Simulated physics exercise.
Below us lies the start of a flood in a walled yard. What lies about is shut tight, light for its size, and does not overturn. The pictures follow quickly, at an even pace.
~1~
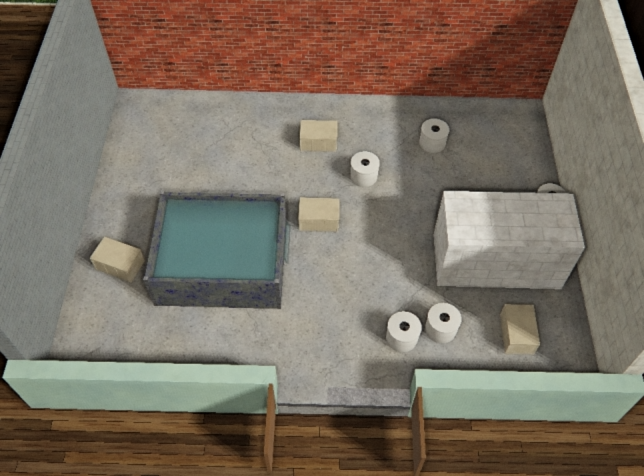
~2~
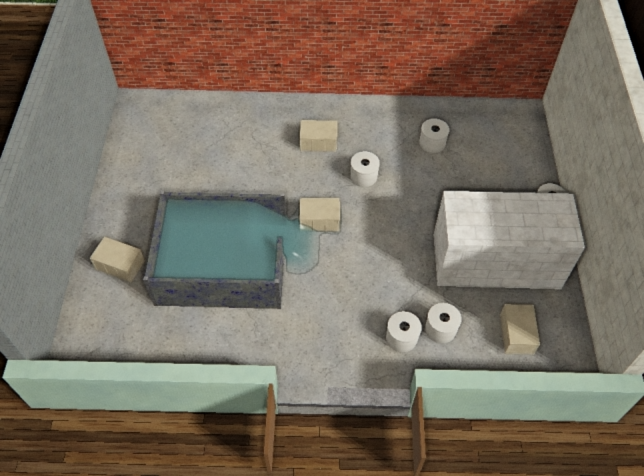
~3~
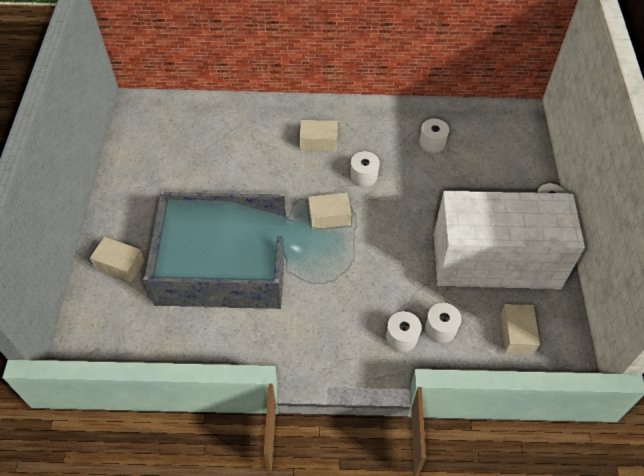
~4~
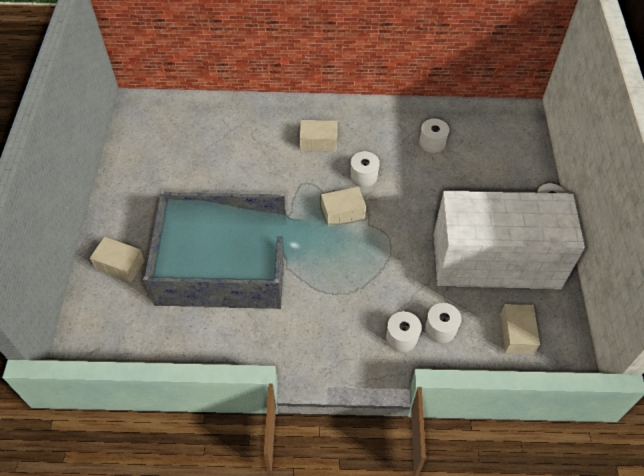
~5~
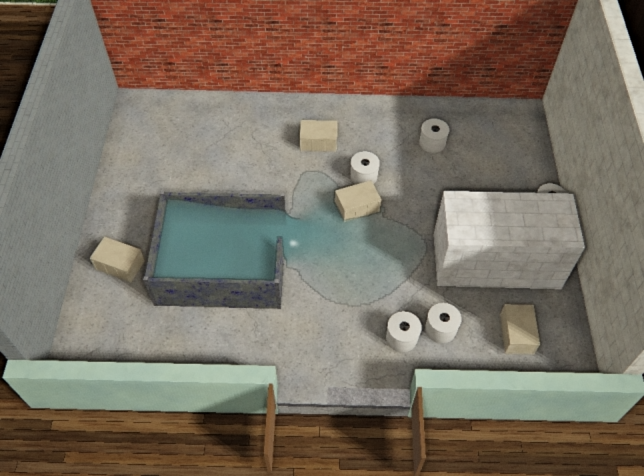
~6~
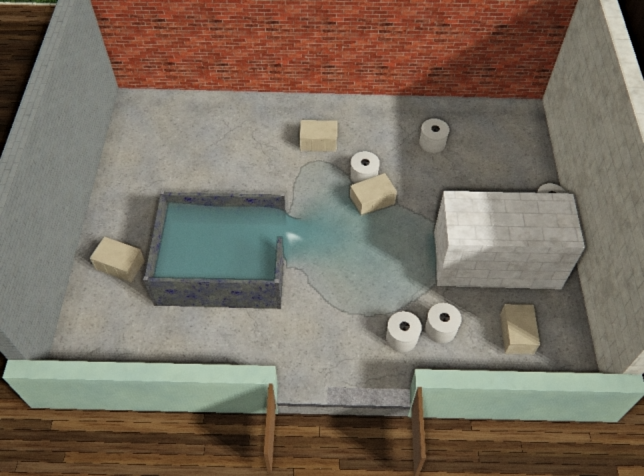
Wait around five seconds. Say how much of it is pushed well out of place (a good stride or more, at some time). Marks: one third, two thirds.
Share: From one to two thirds.
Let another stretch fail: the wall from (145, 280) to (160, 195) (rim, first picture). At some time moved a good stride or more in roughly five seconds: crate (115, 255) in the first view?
My call: That far or more.
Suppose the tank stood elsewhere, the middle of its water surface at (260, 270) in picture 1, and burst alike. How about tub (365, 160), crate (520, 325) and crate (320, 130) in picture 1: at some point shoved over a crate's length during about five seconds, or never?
In that order: Never so far, yes, less than that.
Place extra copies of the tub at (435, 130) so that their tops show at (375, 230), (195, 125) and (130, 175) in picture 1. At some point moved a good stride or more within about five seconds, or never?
In turn: Yes, less than that, not that far.
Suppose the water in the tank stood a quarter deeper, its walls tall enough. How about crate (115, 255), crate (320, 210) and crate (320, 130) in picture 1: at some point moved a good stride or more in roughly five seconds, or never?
In turn: Short of that, yes, not that far.
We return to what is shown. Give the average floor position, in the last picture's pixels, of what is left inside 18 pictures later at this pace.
Around (423, 223).
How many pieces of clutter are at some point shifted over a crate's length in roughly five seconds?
5 of them.
A moment on, 1 of 10 are well off their spots; 0 afloat.
Next, 5 of 10 are well off their spots; 2 afloat.
Later, 5 of 10 are well off their spots; 1 afloat.
In the end, 3 of 10 are well off their spots, and 5 have been at some point; 3 afloat.
